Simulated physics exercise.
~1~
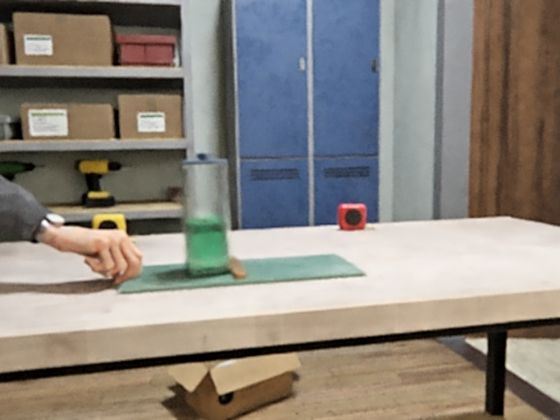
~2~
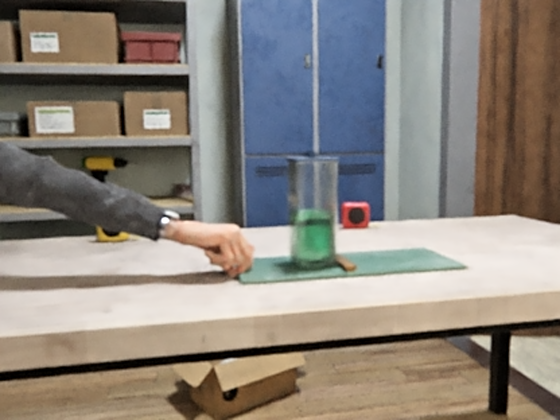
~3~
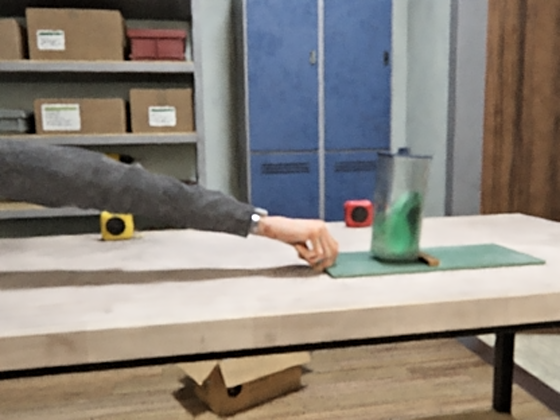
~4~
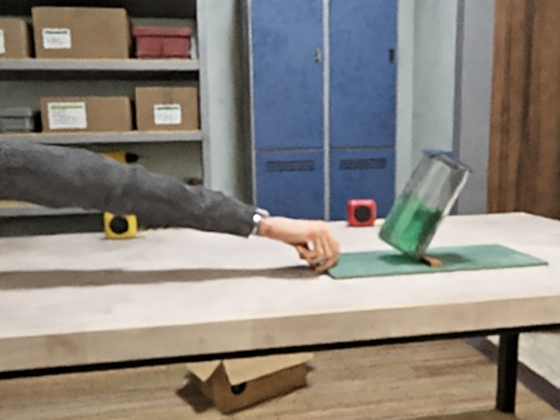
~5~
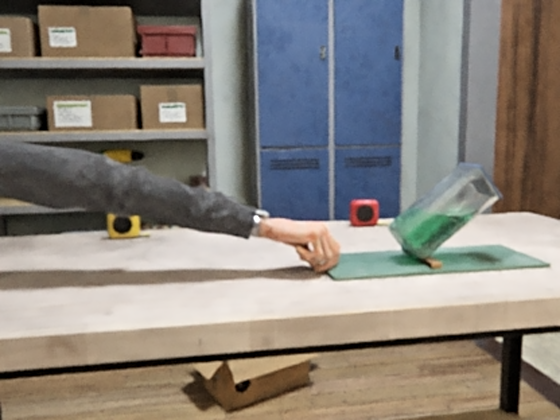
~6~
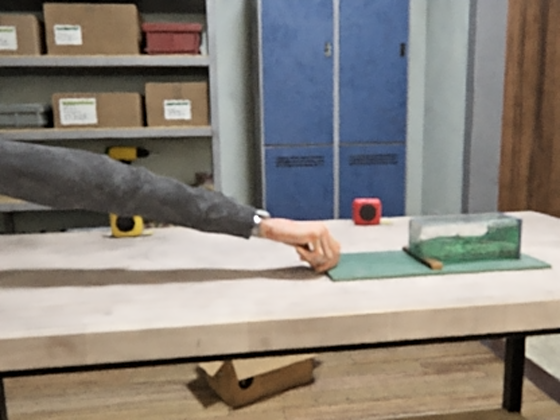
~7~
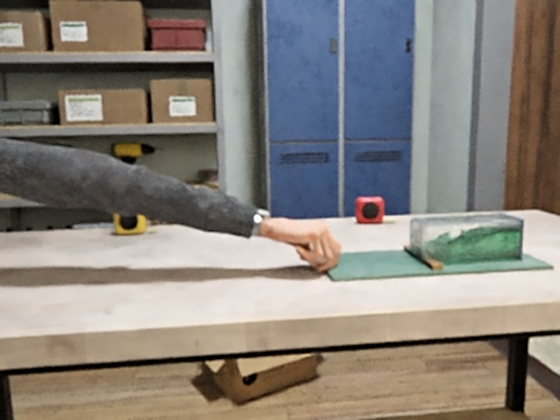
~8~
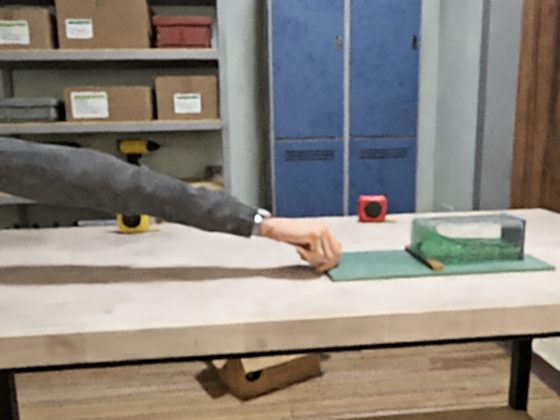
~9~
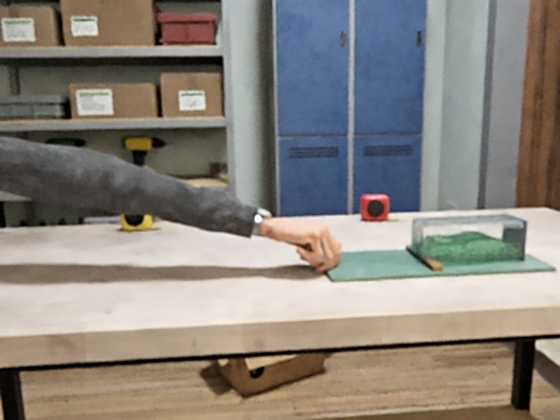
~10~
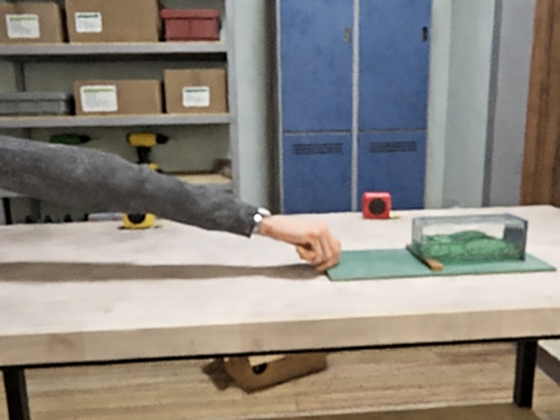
A hand slides a green board right and stops, and the capped flask topples onto its side.
